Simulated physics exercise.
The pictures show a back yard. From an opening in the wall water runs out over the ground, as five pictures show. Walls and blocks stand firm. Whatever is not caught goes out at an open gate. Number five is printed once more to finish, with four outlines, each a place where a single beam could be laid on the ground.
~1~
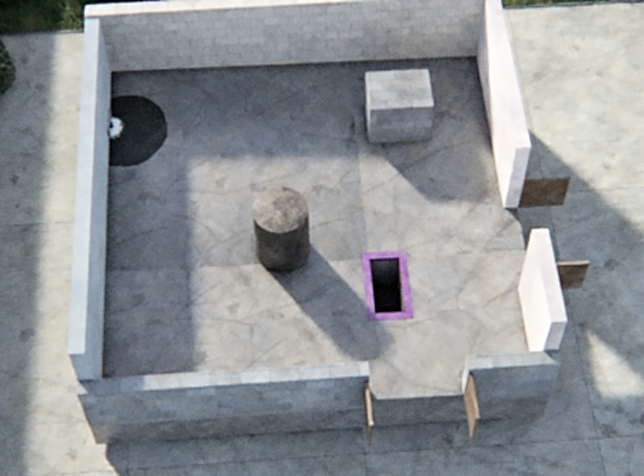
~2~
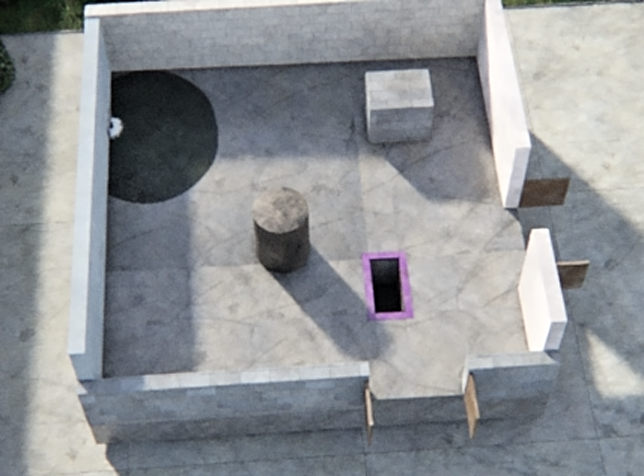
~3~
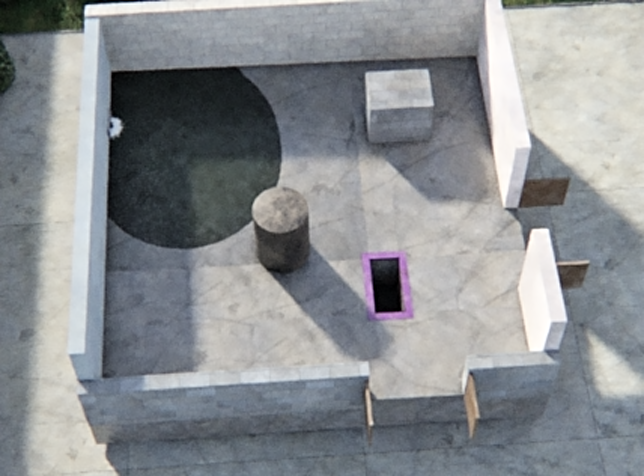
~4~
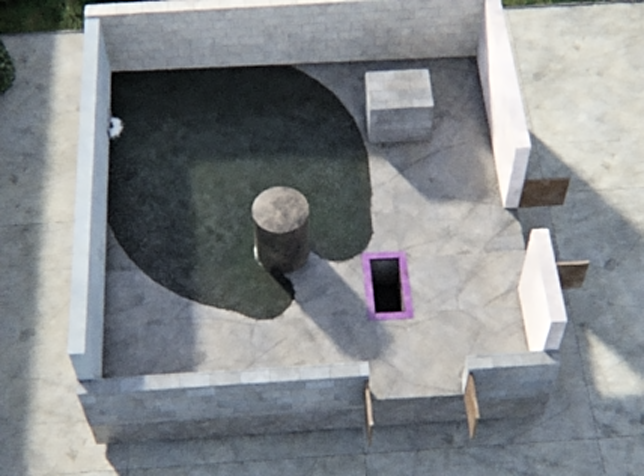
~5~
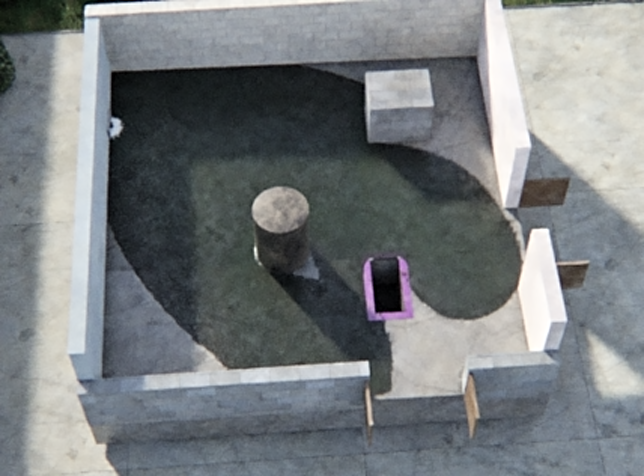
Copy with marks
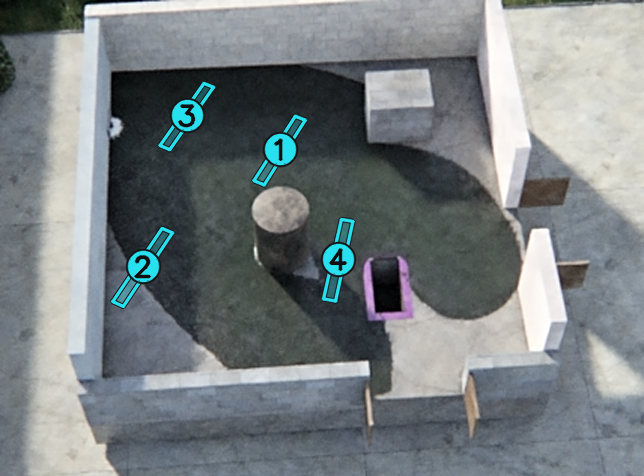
Dark water spreads from the left wall across the walled yard, around a pillar and into a purple-edged drain.
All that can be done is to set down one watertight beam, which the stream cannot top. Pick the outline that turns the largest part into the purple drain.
Place 2 does it best.
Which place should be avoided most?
4 it is.
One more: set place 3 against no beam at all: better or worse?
It is worse.
On the marked copy, 1 from (259, 182) to (300, 118); 2 from (118, 304) to (167, 230); 3 from (164, 147) to (208, 85); 4 from (329, 299) to (347, 220).
With 1, about 13 % of the stream runs into the purple drain, about 87 % out by the gates.
With 2, about 21 % of the stream runs into the purple drain, about 79 % out by the gates.
With 3, about 14 % of the stream runs into the purple drain, about 86 % out by the gates.
With 4, about 5 % of the stream runs into the purple drain, about 95 % out by the gates.
